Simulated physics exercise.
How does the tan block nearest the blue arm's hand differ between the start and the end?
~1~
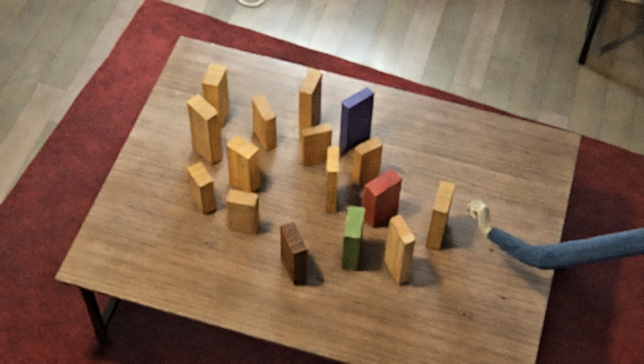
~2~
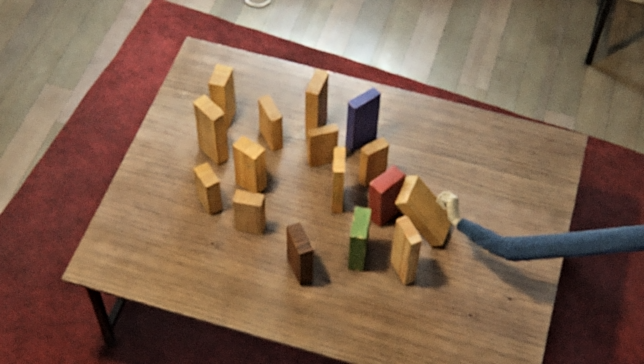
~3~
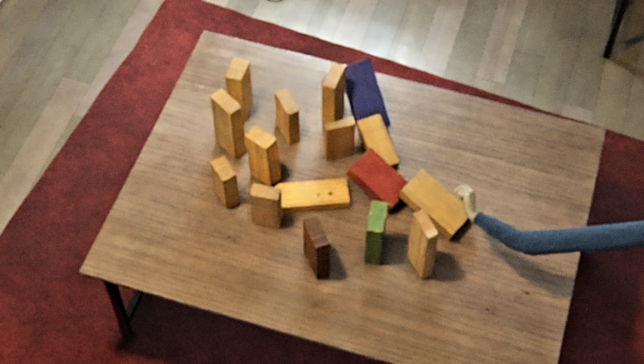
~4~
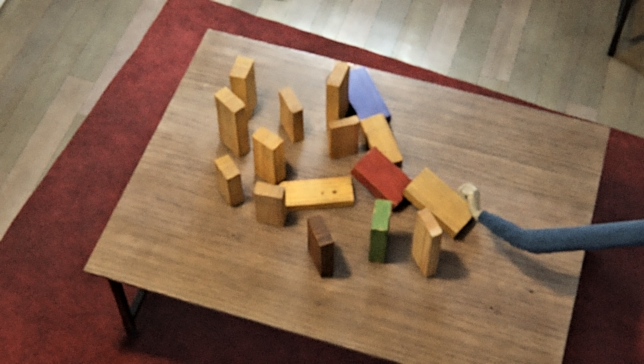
At the start it stands upright on the table, and by the end it has been tipped over to the left and is down on its side.
